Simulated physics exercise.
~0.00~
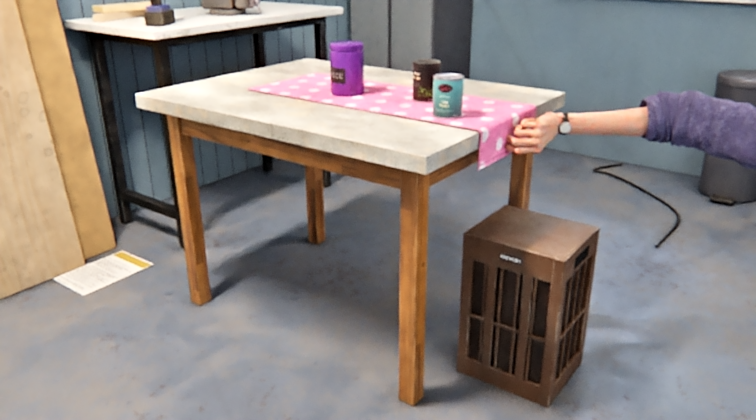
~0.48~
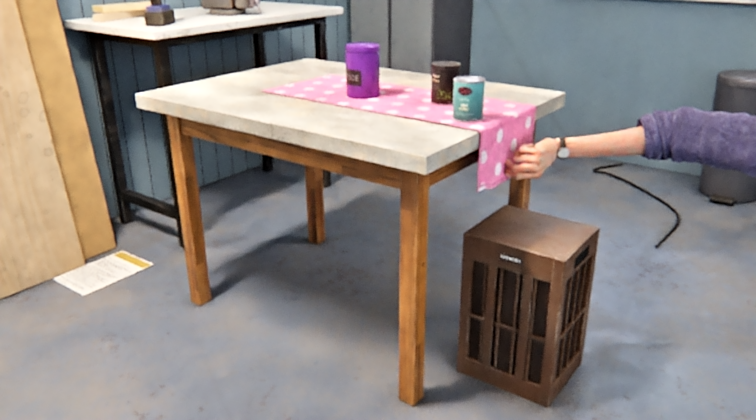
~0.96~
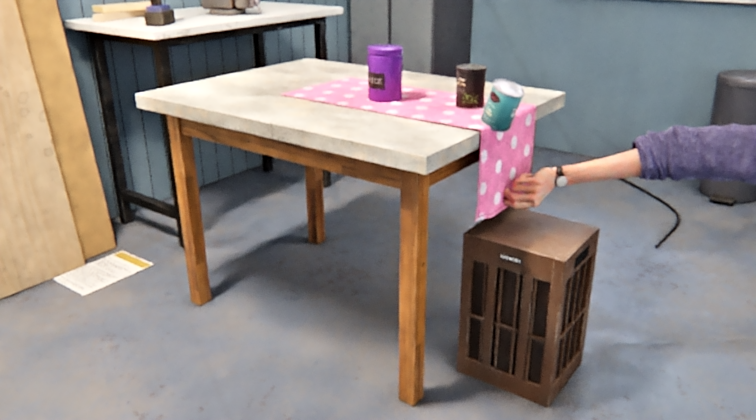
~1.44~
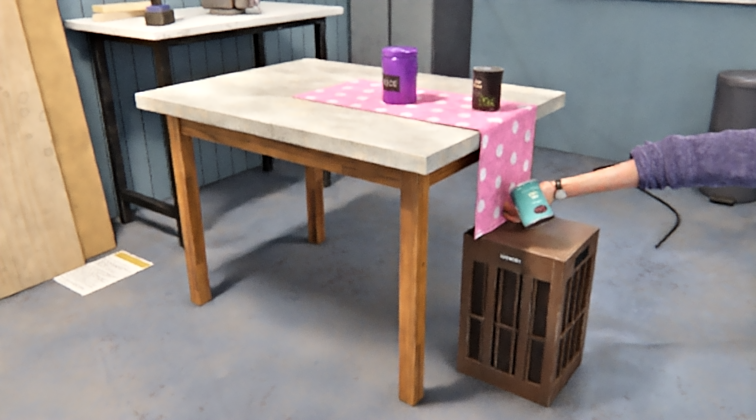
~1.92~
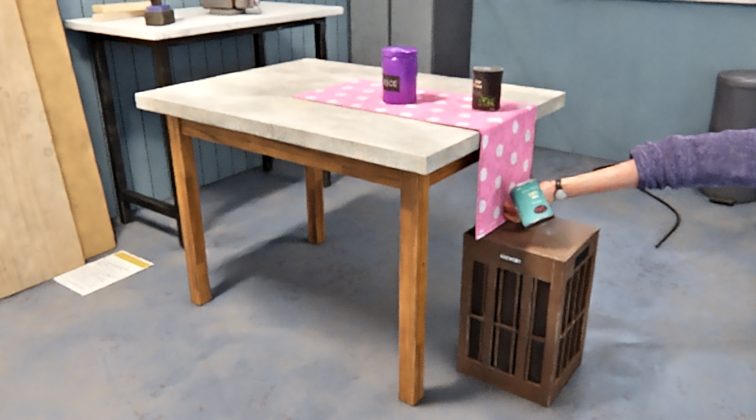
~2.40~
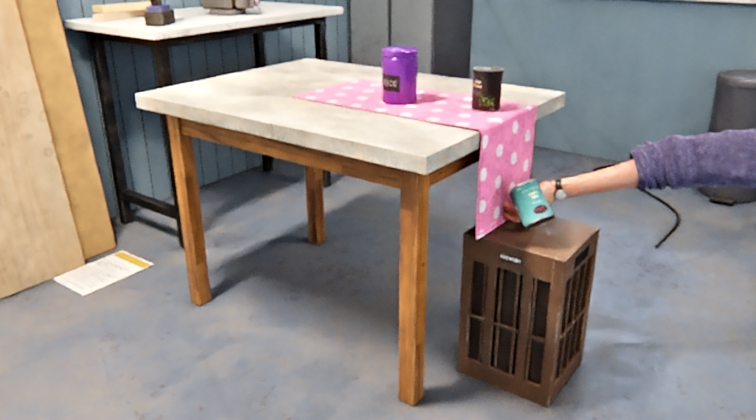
Blue-walled room, a hand pulling a pink runner down towards a crate, two containers staying on the table, turquoise tin toppling off.
